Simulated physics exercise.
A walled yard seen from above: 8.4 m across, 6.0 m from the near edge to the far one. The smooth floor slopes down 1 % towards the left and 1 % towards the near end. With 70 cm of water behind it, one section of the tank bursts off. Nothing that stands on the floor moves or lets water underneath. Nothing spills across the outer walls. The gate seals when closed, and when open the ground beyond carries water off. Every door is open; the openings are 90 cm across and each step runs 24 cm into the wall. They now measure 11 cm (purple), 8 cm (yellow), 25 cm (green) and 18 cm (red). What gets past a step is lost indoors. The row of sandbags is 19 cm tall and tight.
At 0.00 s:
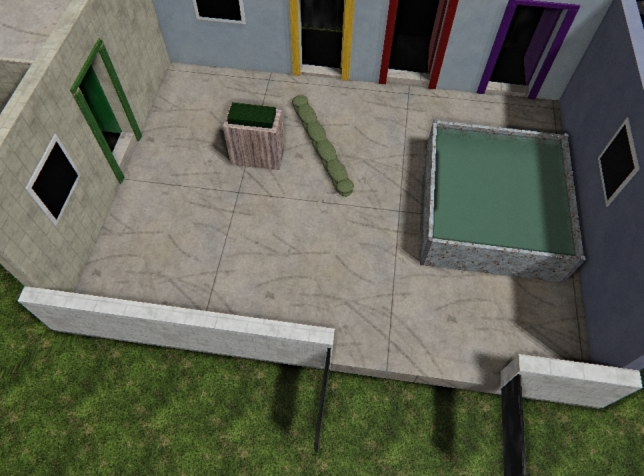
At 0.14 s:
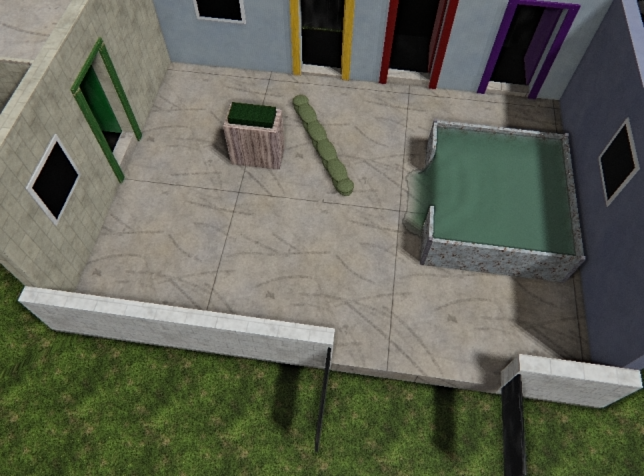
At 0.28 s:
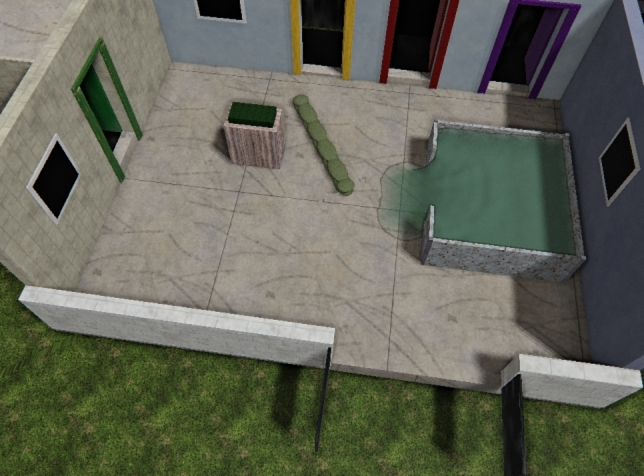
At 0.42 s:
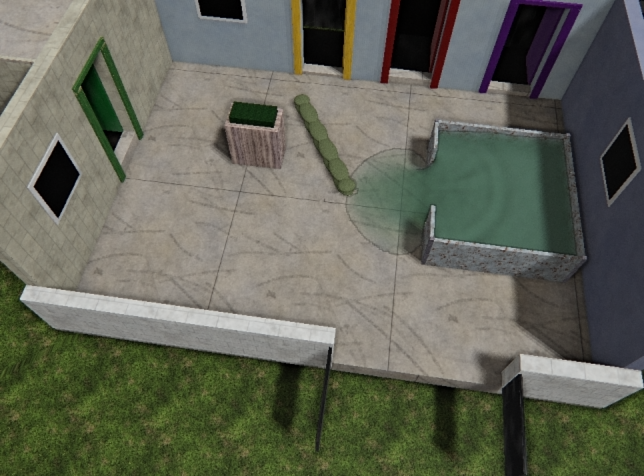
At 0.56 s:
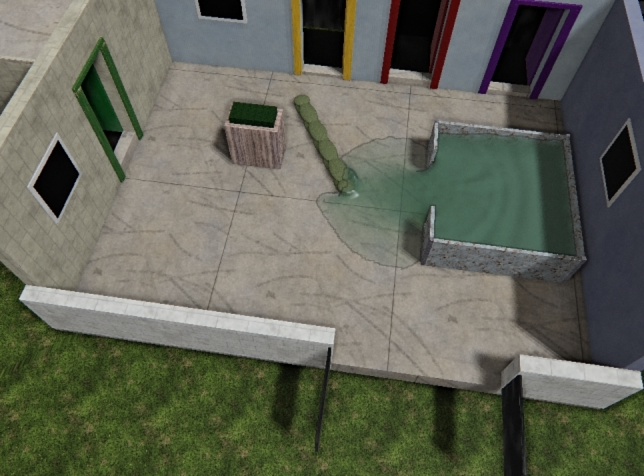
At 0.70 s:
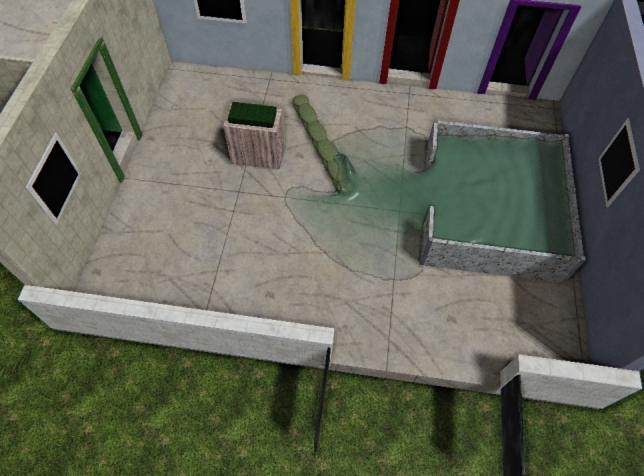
Green water stands in a square stone tank at the right of a walled, pale-floored yard, seen from high above by a camera that stays still. Yellow, red and purple doorways line the back, a green one stands at left, and a planter and a row of round bushes sit mid-yard. The tank's left side opens and water pours out leftward, fanning across the floor and around the bushes' near end.
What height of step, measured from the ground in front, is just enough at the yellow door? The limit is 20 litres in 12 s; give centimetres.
About 26 cm.
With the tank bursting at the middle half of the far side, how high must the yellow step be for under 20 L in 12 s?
About 11.0 cm.
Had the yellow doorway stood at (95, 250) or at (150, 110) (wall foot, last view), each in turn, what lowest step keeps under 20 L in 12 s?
Roughly 21 and 12.0 cm.
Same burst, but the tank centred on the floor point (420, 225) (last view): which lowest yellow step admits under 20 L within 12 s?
Then roughly 7.0 cm.
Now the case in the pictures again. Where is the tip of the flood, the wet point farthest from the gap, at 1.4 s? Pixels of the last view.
Near (169, 210).
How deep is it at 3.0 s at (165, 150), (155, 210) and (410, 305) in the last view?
Roughly 1, 4 and 0 cm, in turn.
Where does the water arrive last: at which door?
Last comes the purple one.
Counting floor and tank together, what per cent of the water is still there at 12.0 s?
Some 88 per cent remains.
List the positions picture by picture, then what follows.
The tank at (501, 187) is whole and still, 70 cm deep; the yellow door at (321, 38) is dry, in the first picture.
The front is at (407, 222), 0.3 m from the gap at (430, 194); 0.3 m2 of floor is wet, 70 cm left at the back, in the second picture.
The front is at (382, 210), 0.8 m from the gap at (429, 195); 1.1 m2 of floor is wet, 70 cm left at the back, in the third picture.
The gap is at (430, 195), the front 1.4 m out at (350, 206); the back of the tank holds 70 cm, in the fourth picture.
The front is at (321, 200), 2.0 m from the gap at (430, 196); 3.7 m2 of floor is wet, 68 cm left at the back, in the fifth picture.
Water pours out at (429, 195) and has run 2.5 m, to (290, 202); about 5 cm deep outside, 62 cm at the back; the yellow door at (322, 37), 3.8 m from the gap, is still 1.8 m from the nearest water, in the sixth picture.
After 1.4 s water covers 30 % of the floor, deepest (42 cm) near (352, 183); it has not reached the yellow door.
After 3.0 s water covers 60 % of the floor, deepest (40 cm) near (67, 311); 23 cm at the yellow door, 165 litres in over its 8 cm step.
After 12.0 s water covers 95 % of the floor, deepest (18 cm) near (273, 339); 9 cm at the yellow door, 393 litres in over its 8 cm step.
At the yellow door as built, the water arrived by 1.5 s and peaked near 23 cm at 3.2 s.
Run again over the same 12 s with other heights there, 55 litres in over 21.5 cm, 7 litres over 29 cm. The limit of 20 litres is kept from about 26 cm up.
